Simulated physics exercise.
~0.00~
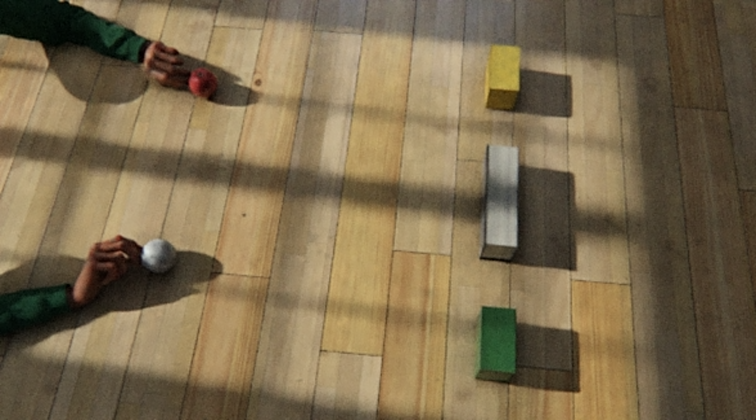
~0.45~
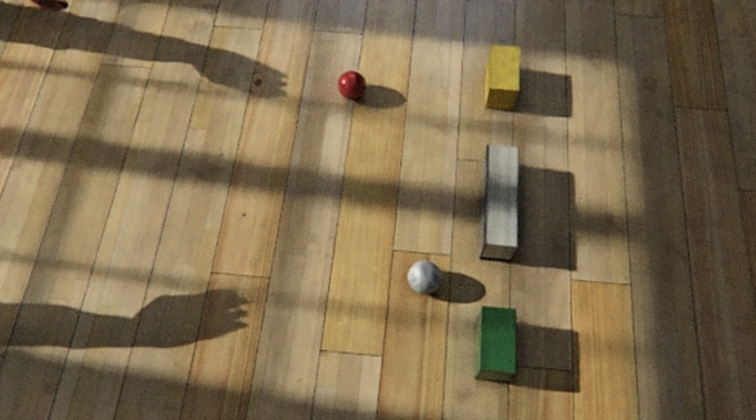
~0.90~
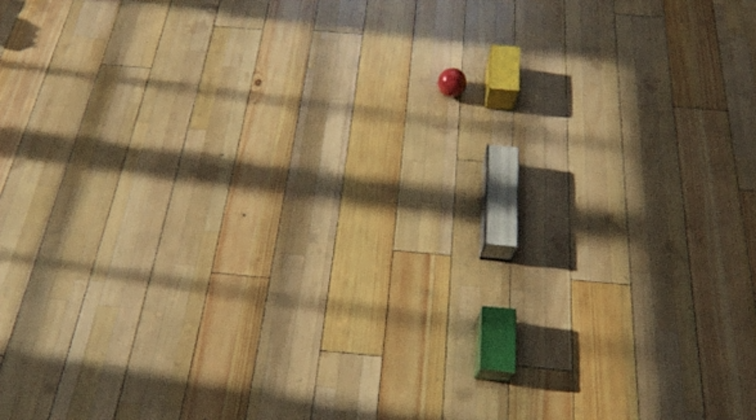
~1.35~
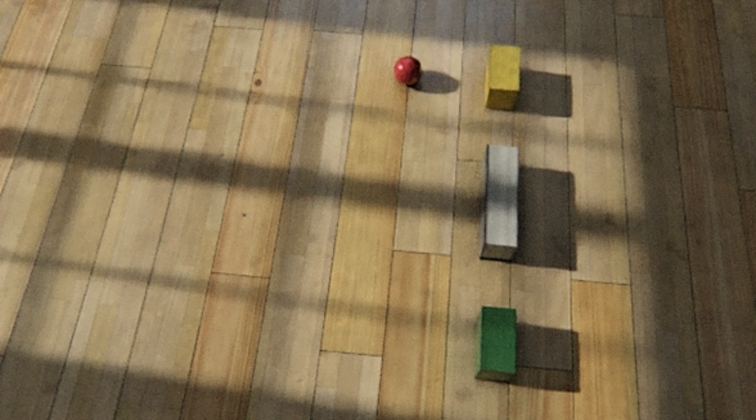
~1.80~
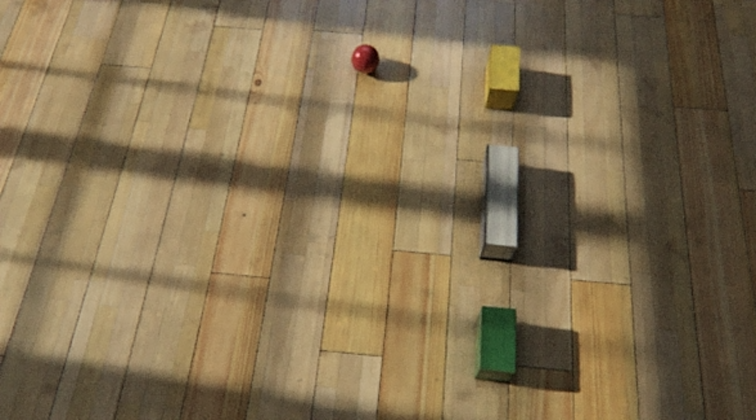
At first, two hands in green sleeves reach in from the left over a sunlit wooden floor, one at a small round red object and the other at a white ball, facing a yellow block, a grey upright piece and a green block. The hands let go and draw back as both round things roll right. The white ball heads between the grey piece and the green block, passes through the gap and is gone from view. The red one runs into the yellow block, which stays put. It rebounds and rolls back left, drifting slightly upward, ending well short of the unmoved row.
